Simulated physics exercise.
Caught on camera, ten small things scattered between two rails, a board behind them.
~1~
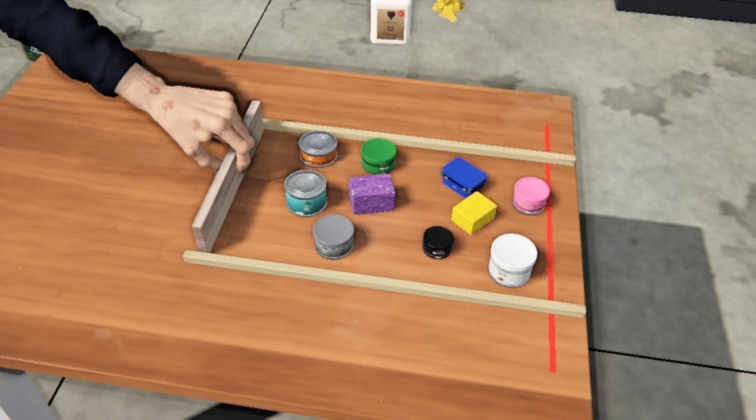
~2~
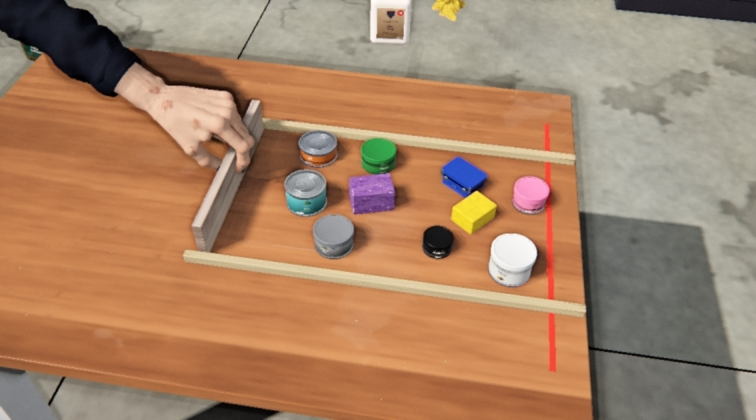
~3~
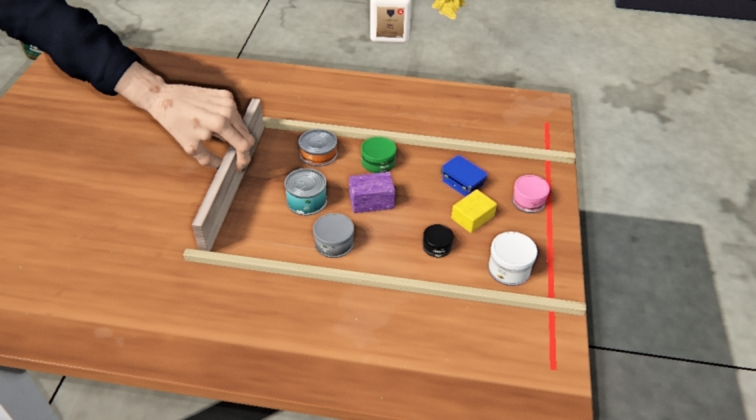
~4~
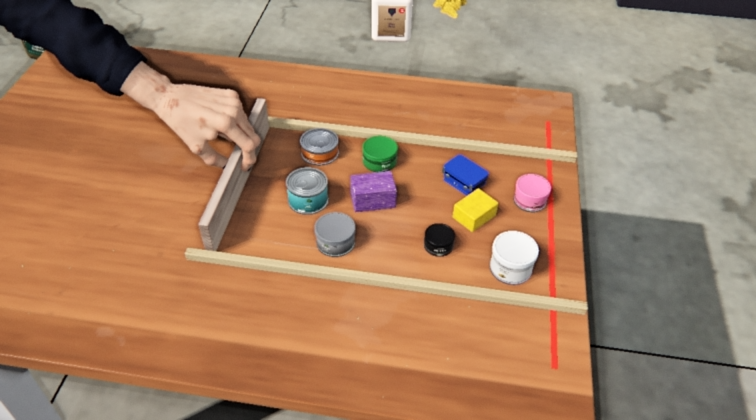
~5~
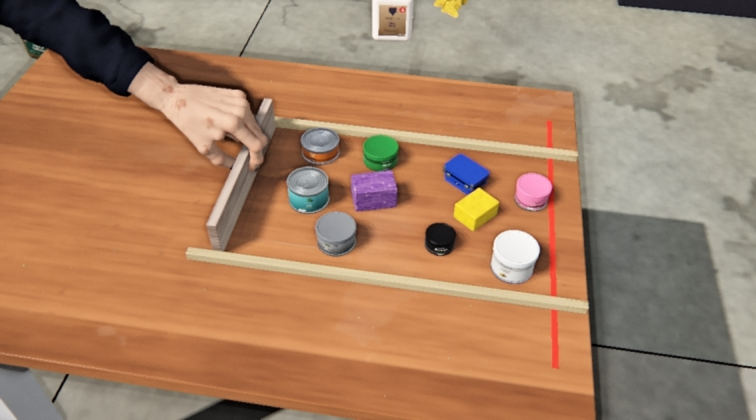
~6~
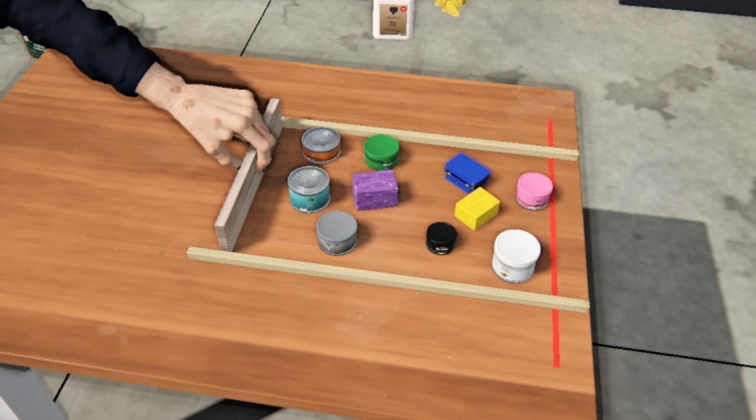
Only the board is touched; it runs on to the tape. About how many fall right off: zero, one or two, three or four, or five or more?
The number that fall off is five or more.
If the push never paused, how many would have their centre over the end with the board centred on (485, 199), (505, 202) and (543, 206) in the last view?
Past the end: 1, 1 and 6.
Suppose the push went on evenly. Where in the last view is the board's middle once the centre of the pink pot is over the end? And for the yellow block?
For the pink pot at (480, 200), for the yellow block at (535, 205).
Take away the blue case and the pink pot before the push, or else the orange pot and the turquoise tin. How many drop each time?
First 4, then 4.
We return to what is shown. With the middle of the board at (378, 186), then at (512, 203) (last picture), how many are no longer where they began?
By then 6, and 10.
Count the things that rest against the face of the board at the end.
It touches 4.
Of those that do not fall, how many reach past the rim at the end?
The number is 3.
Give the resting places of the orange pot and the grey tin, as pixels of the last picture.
The orange pot at (572, 167), the grey tin at (577, 268).
A little later, none off yet; pink pot at rest near (534, 192); white pot at rest near (515, 257); yellow block at rest near (477, 208).
Next, none off yet; pink pot moving near (538, 193); white pot at rest near (515, 257); yellow block moving near (481, 209).
Later still, none off yet; pink pot tilted a little near (597, 189); white pot shifted about its own width near (557, 273); yellow block shifted well along near (551, 213).
When it is over, the number that fall off is five or more; down, green tub, black tub, blue case, yellow block, white pot and pink pot.
